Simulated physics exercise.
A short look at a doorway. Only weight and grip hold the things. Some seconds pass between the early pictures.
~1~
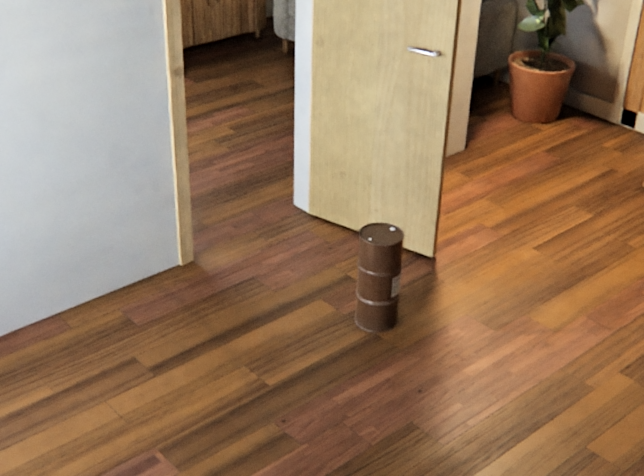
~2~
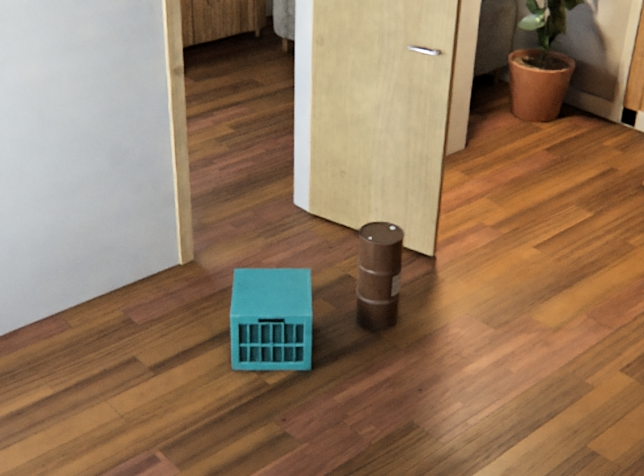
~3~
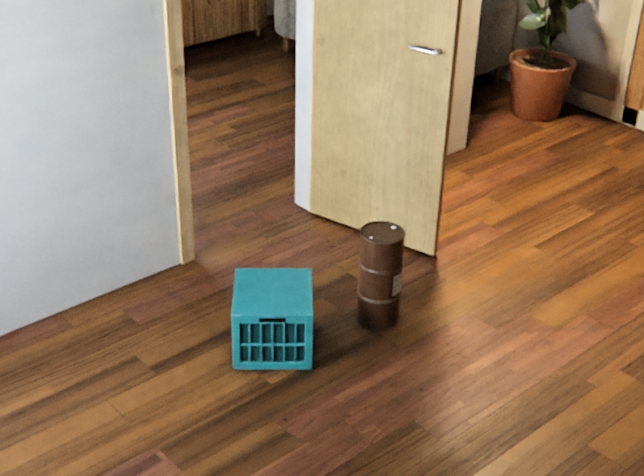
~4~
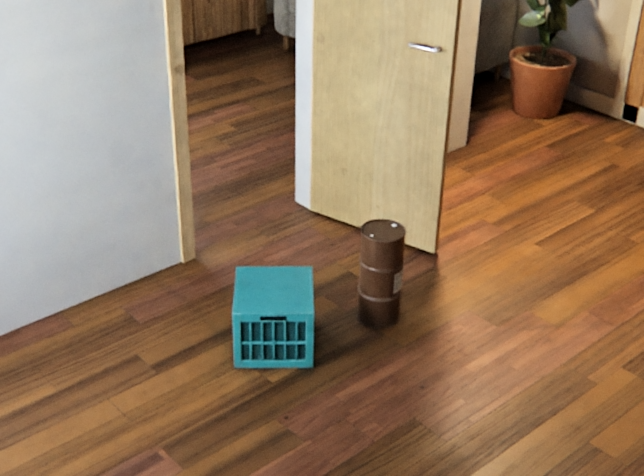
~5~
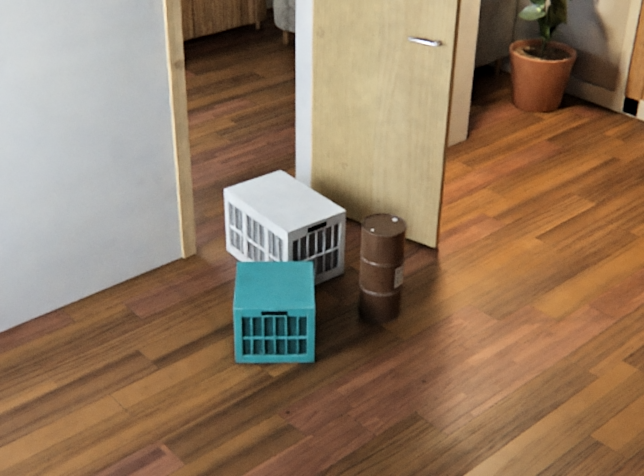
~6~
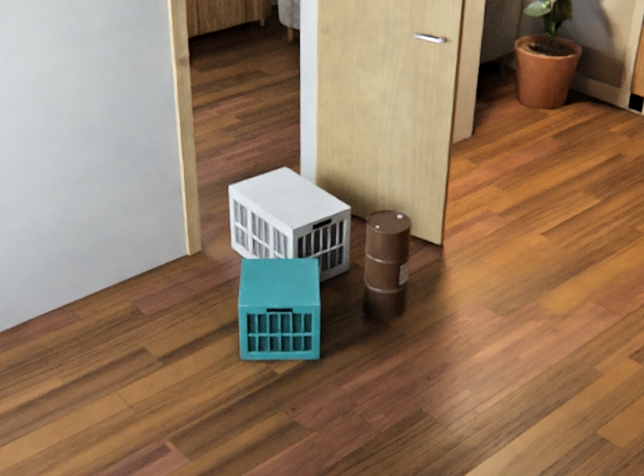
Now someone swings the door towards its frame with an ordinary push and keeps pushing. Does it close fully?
The door stops short.
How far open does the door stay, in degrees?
Some 60° open.
Then, 0.60 s later than the last frame, door at 93°.
Then, 1.00 s later than the last frame, door at 80°.
Then, 1.40 s later than the last frame, door at 65°.
When it is over, door at 61°; all 3 as before. End places, in pixels of the last picture, white chest near (285, 228).
